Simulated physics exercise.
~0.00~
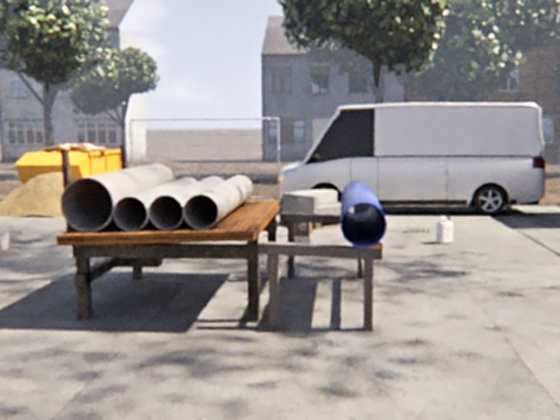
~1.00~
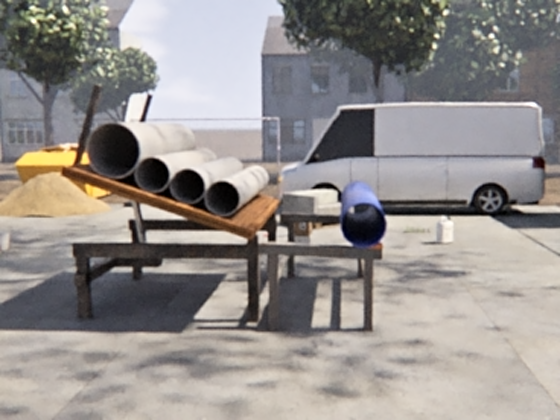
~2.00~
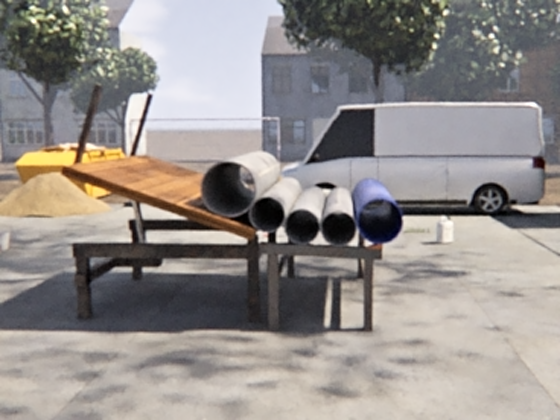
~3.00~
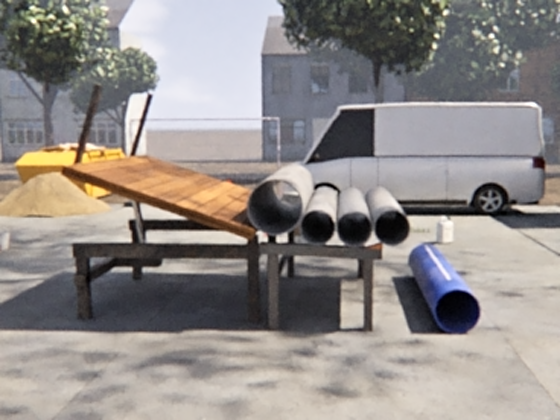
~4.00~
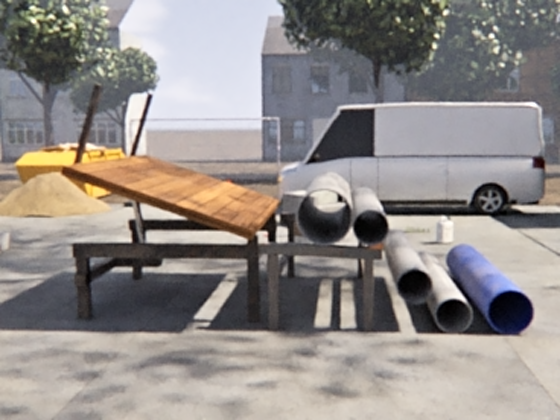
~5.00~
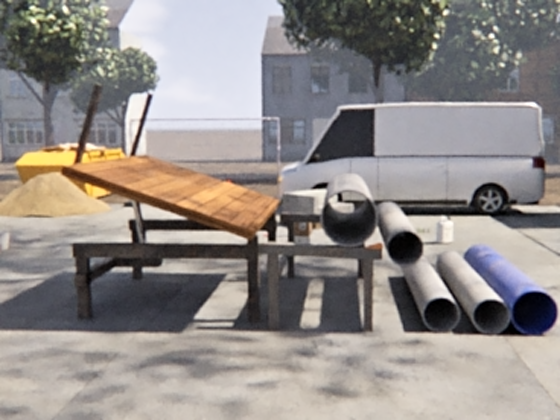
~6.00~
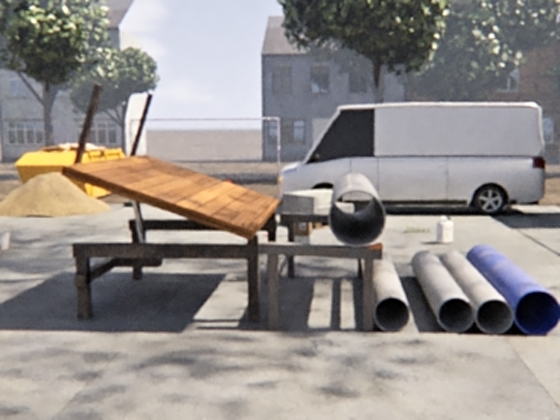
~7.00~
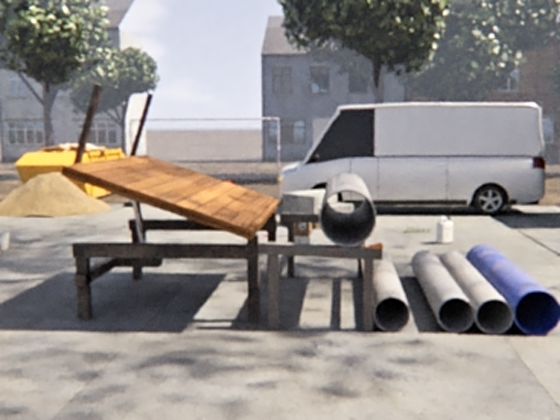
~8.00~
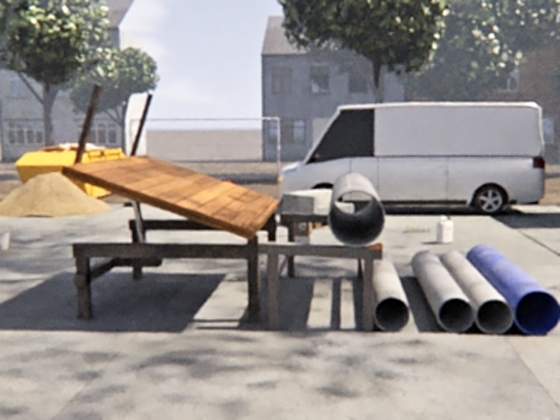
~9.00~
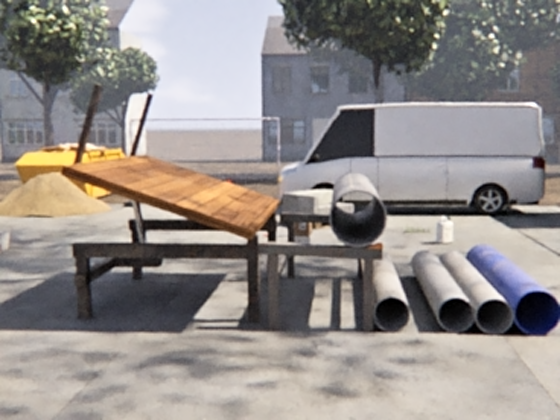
Four grey pipes lie on a wooden deck at left, beside a low rack holding a blue pipe, in a sunlit paved yard seen end-on from a fixed viewpoint. Behind are a white van, a yellow skip, a sand heap, trees and houses. The deck's left side tilts up, and the grey pipes roll right onto the rack. The blue pipe drops off the right end to the ground and rolls right. Three smaller grey pipes follow it down, one after another. The largest grey pipe stays at the rack's right end, while the other four rest on the ground, blue farthest right.
